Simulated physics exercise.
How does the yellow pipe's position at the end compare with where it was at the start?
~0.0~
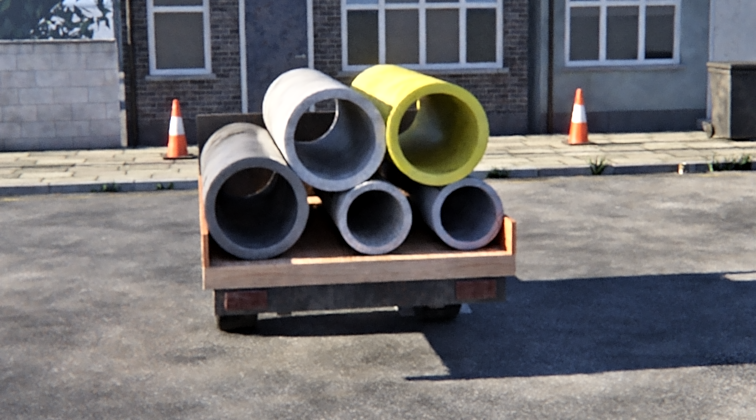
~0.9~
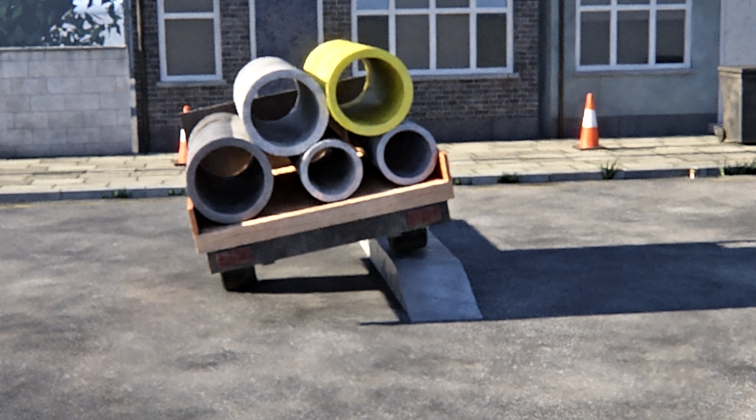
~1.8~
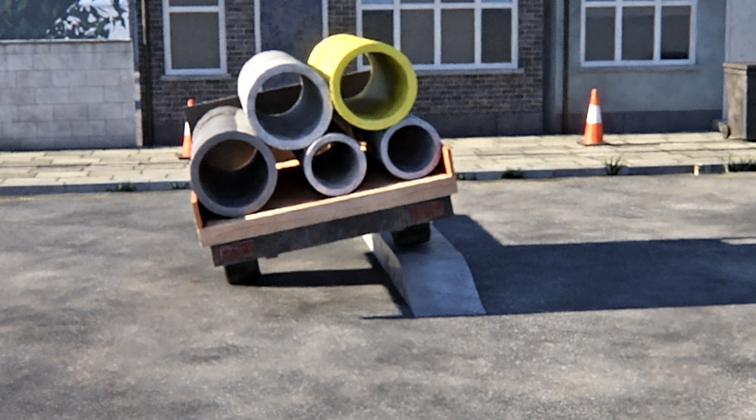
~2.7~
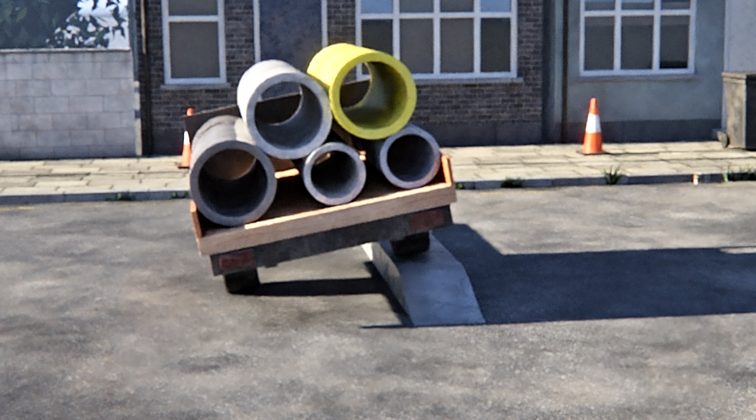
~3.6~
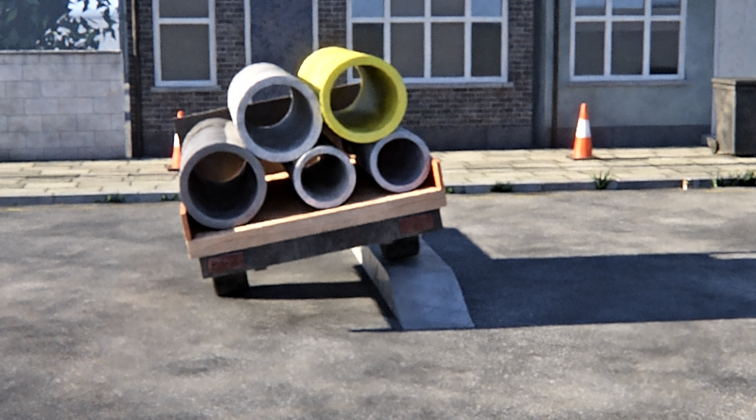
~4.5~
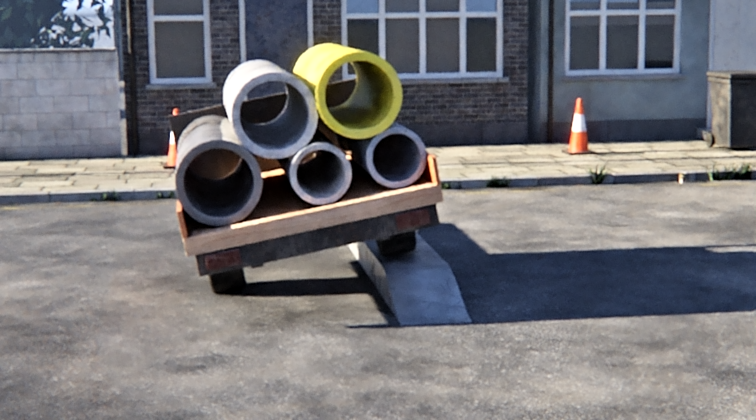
It ends up further left and a little higher in view than at the start, still resting on top of the other pipes on the tilted trailer.
